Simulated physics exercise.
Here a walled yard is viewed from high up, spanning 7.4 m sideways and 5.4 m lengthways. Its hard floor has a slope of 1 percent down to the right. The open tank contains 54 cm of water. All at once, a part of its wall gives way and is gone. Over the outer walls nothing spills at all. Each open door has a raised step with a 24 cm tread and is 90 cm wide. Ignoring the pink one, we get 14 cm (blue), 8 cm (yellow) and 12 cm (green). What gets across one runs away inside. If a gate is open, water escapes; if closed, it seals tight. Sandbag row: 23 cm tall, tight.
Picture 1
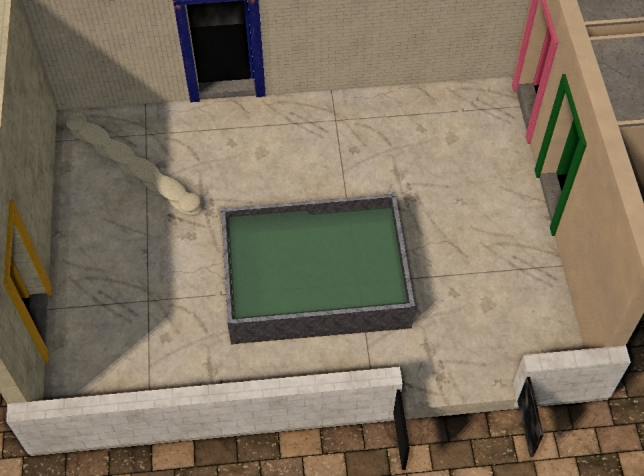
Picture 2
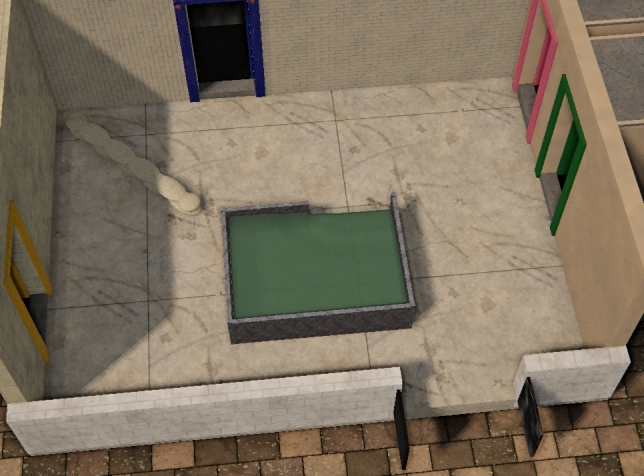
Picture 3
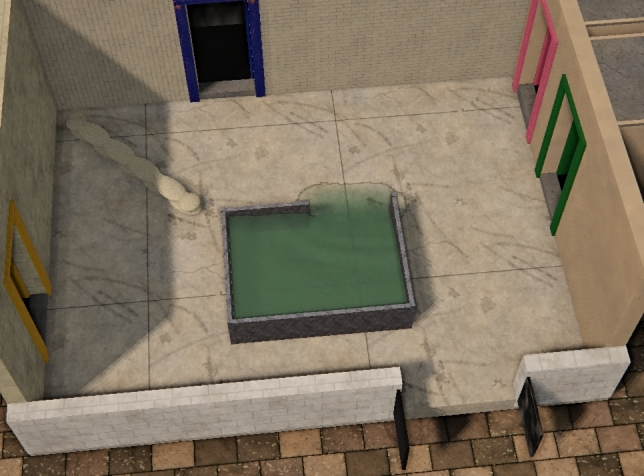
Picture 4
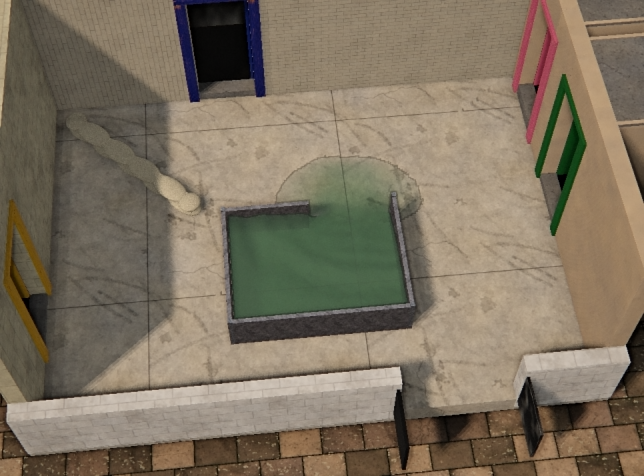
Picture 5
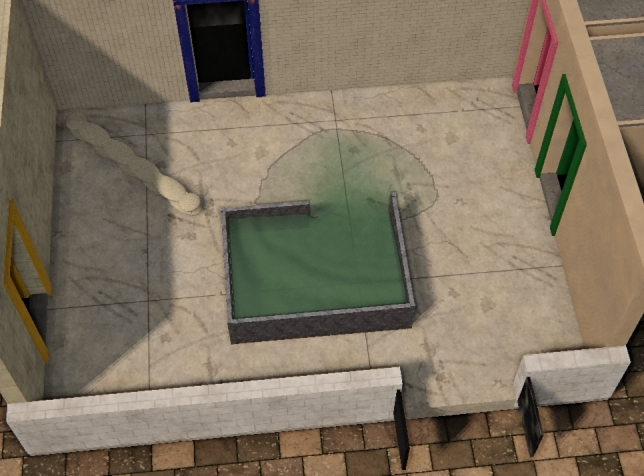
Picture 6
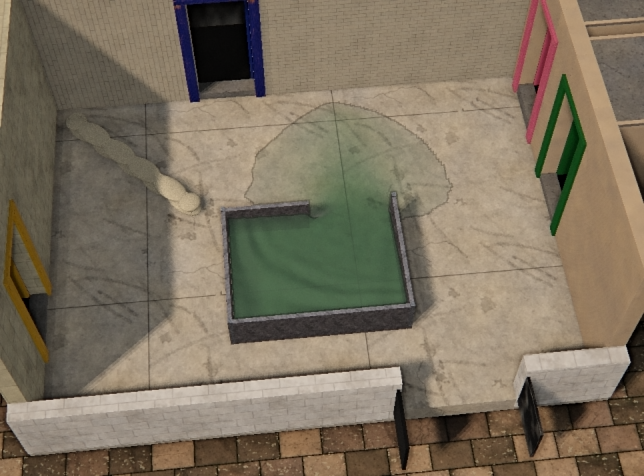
Green water pours through a gap in the tank's far wall and spreads across the floor.
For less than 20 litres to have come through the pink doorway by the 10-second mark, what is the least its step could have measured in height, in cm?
23 cm or so.
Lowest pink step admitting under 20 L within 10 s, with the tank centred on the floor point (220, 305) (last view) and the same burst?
New minimum height: Approx. 18 cm.
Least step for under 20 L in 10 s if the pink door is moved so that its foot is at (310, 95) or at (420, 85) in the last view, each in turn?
Minimums: Roughly 22 cm and 17 cm.
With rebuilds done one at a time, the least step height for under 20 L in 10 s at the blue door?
The blue one would have to be about 8.0 cm high.
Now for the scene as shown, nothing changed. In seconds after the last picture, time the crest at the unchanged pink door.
About 1.8 seconds.
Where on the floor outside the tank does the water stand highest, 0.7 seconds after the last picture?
At about (368, 216).
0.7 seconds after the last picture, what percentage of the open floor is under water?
I'd estimate about 20 percent.
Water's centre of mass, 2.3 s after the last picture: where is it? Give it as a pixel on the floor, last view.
Around (346, 196).
Then, 0.7 s after the last picture water covers 20 % of the floor, deepest (32 cm) near (368, 216); it has not reached the pink door.
Then, 2.3 s after the last picture water covers 35 % of the floor, deepest (31 cm) near (503, 85); 25 cm at the pink door, 13 litres in over its 21 cm step.
Then, 9.3 s after the last picture water covers 75 % of the floor, deepest (12 cm) near (592, 375); 12 cm at the pink door, 28 litres in over its 21 cm step.
At the pink door as built, the water peaked near 26 cm, 1.9 s after the last picture.
Run again over the same 10 s with other heights there, 43 litres in over 19 cm, 9 litres over 26 cm. The limit of 20 litres is kept from about 23 cm up.
